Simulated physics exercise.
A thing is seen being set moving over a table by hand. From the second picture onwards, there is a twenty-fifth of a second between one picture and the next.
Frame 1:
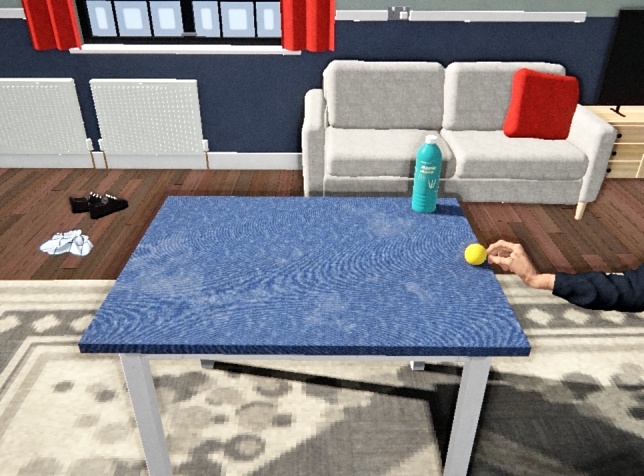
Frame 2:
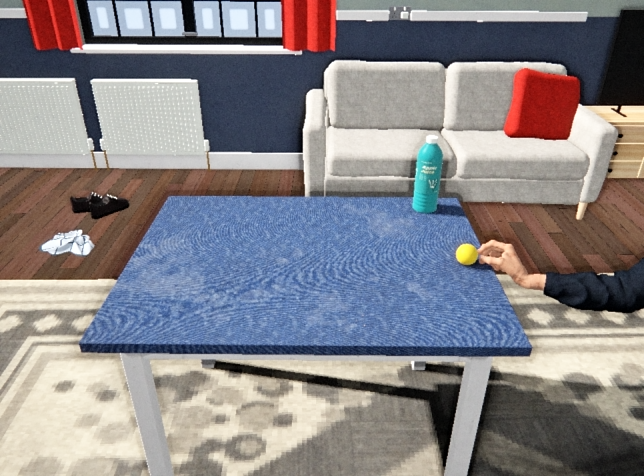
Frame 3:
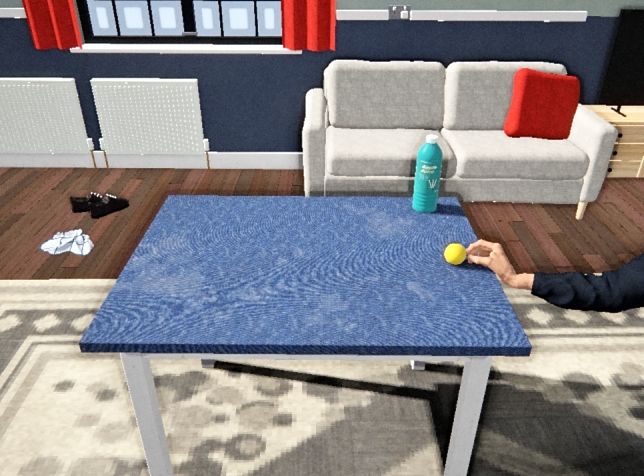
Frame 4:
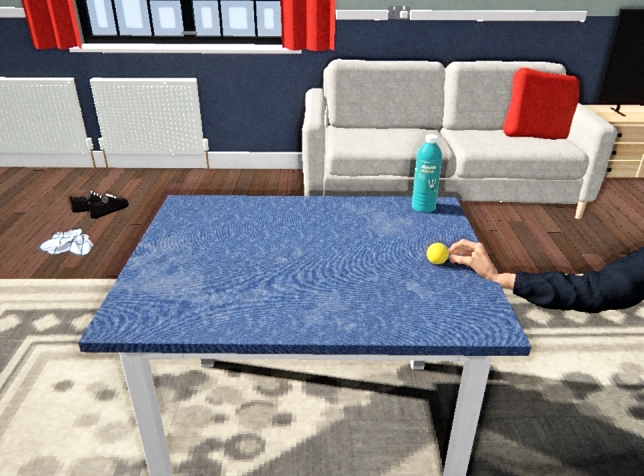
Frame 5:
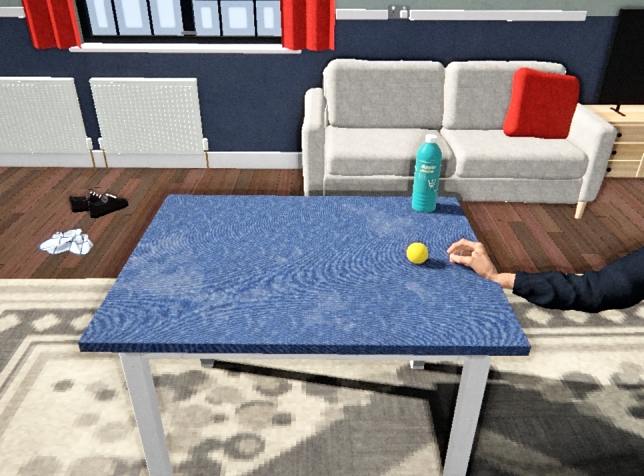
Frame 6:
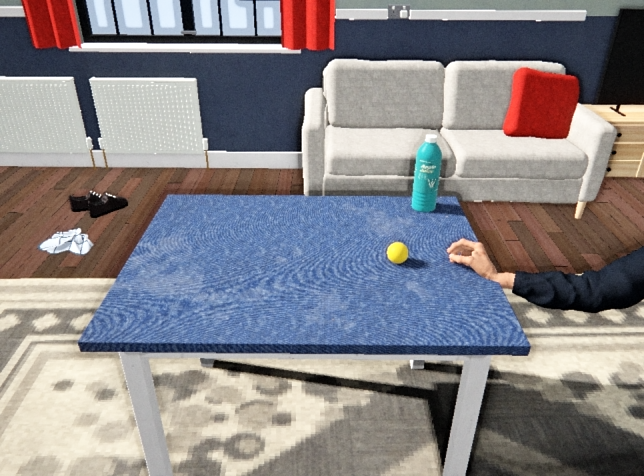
Yellow lemon being pushed leftward across a blue table by a hand, then moving on alone past a teal bottle.
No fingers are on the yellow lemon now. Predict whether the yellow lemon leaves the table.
It leaves the table.
Then, 0.40 s on from there, yellow lemon shifted well along near (216, 251).
Then, 0.80 s on from there, yellow lemon now off the table.
In the end, off the table, yellow lemon.
